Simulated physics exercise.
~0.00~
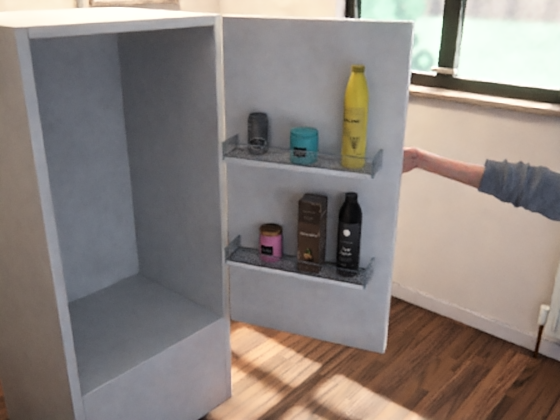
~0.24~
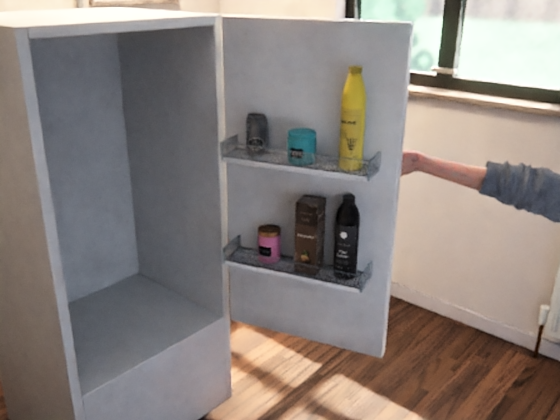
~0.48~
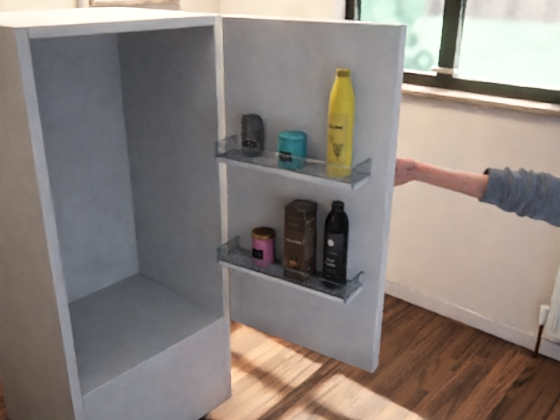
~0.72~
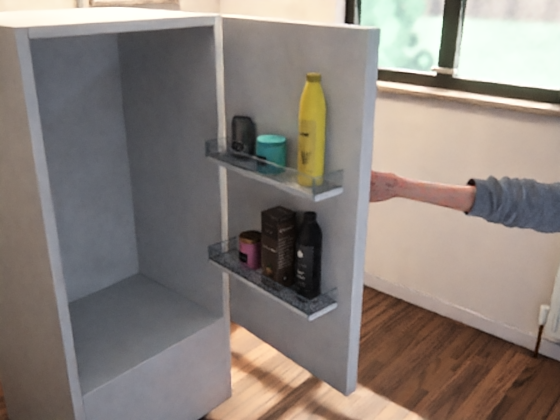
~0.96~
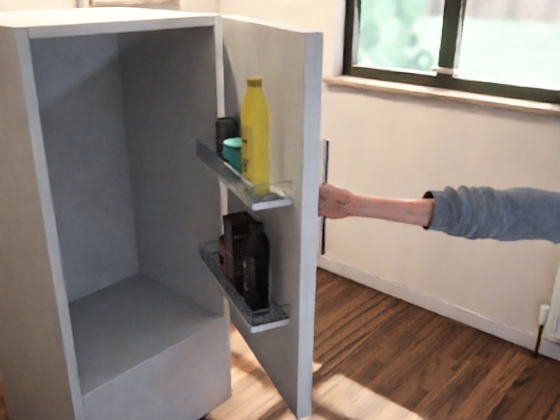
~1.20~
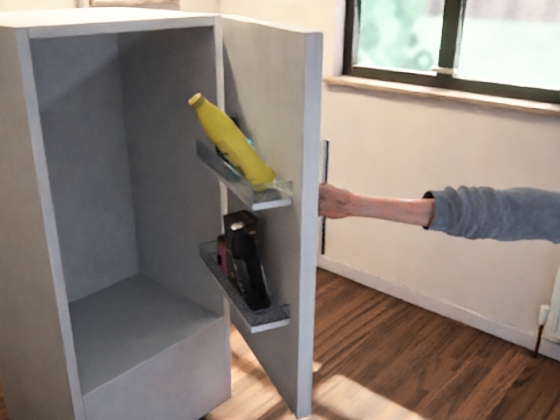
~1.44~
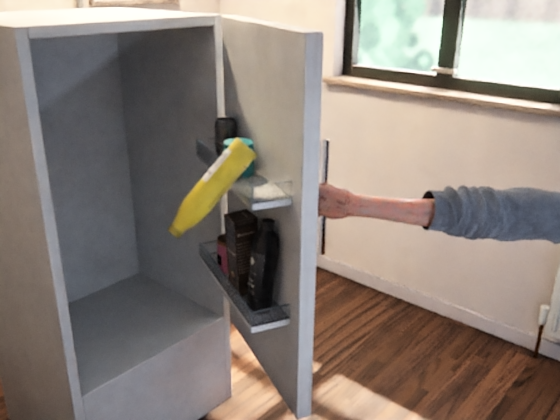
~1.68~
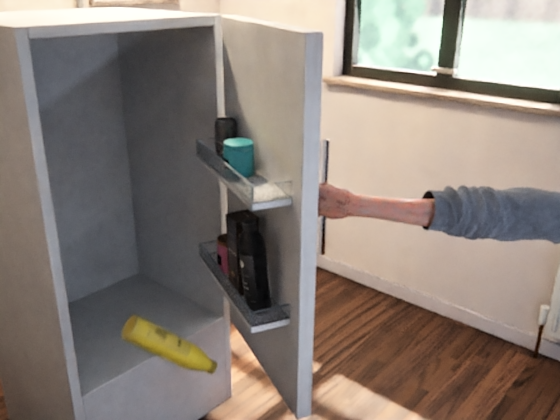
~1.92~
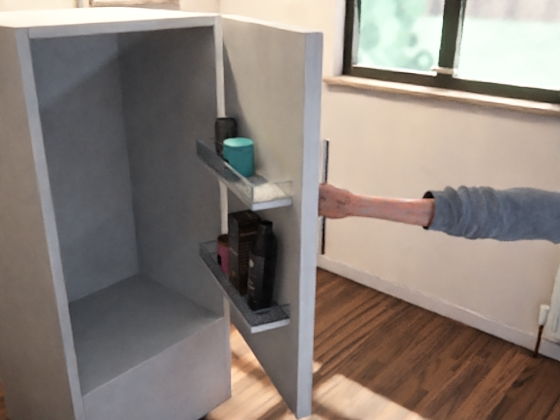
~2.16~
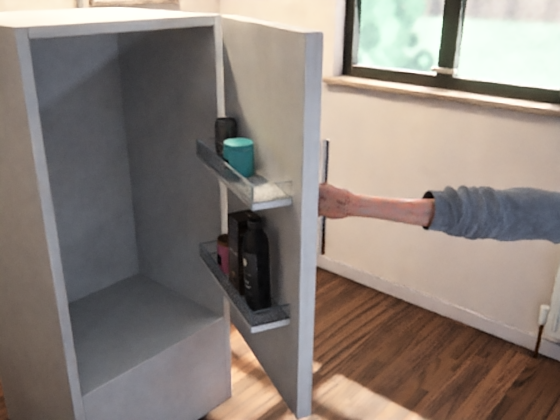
A hand pushed the cooler's open door partway towards shut and stopped, and the tall yellow bottle tipped off the upper rack, tumbled down and dropped out of sight, while the black bottle below wobbled but stayed in its rack with the others.
